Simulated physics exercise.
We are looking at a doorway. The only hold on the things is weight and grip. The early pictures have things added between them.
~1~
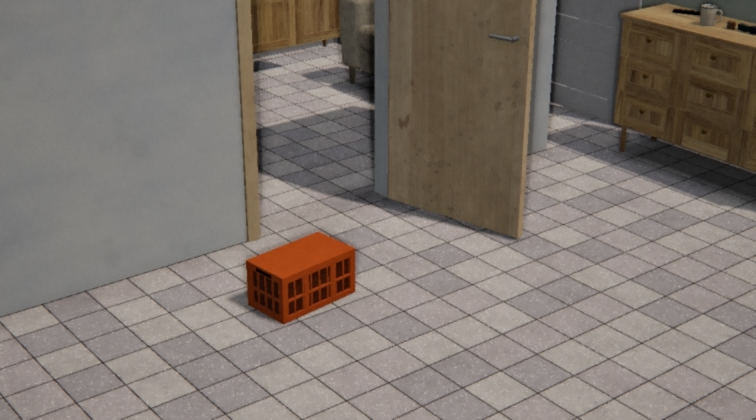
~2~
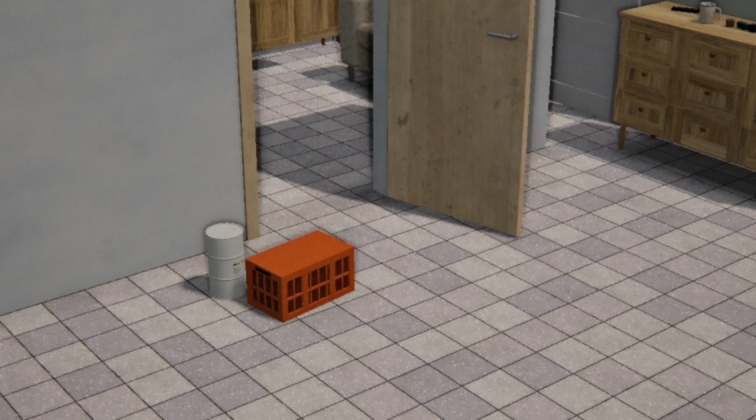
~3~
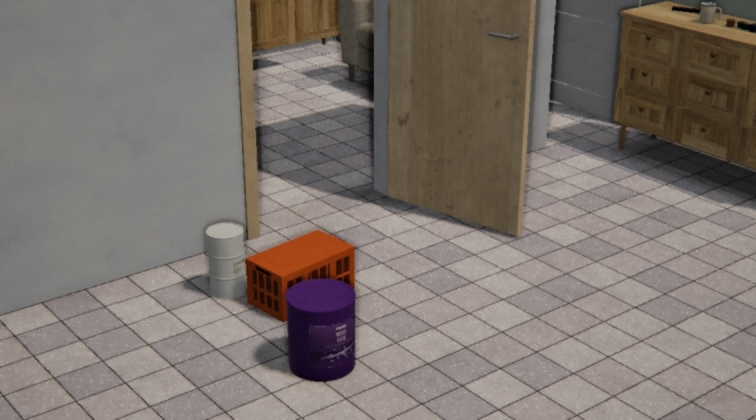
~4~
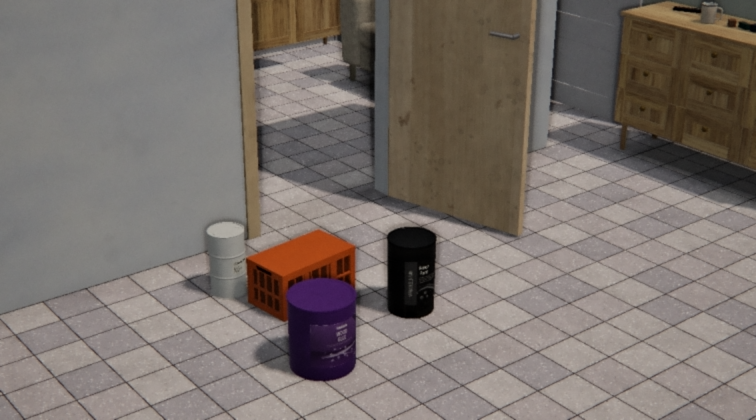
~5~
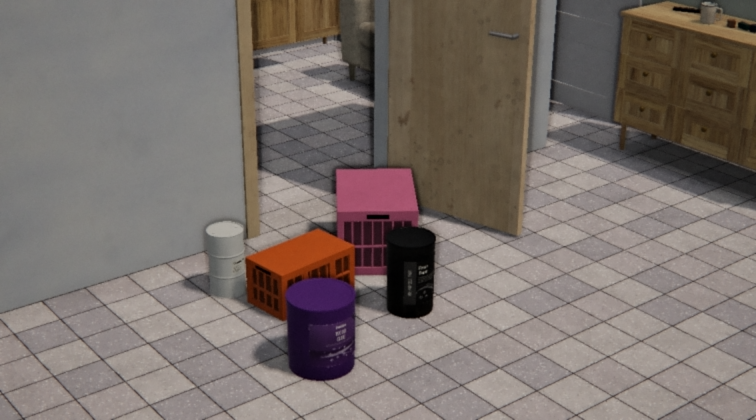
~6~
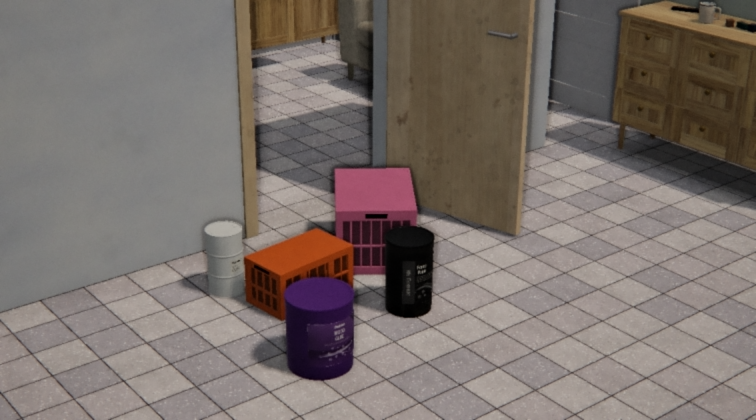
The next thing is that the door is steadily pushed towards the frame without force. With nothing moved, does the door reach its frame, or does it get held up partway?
I expect the door will not meet its frame.
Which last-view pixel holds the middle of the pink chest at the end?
At about (353, 221).
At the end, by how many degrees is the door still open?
The door ends up some 55° open.
Then, 0.70 s after the last picture, door at 76°.
Then, 1.00 s after the last picture, door at 59°; pink chest slid a little near (363, 221).
At rest, door at 55°; all 5 in place. Seen from the same camera at the end, pink chest near (353, 221).
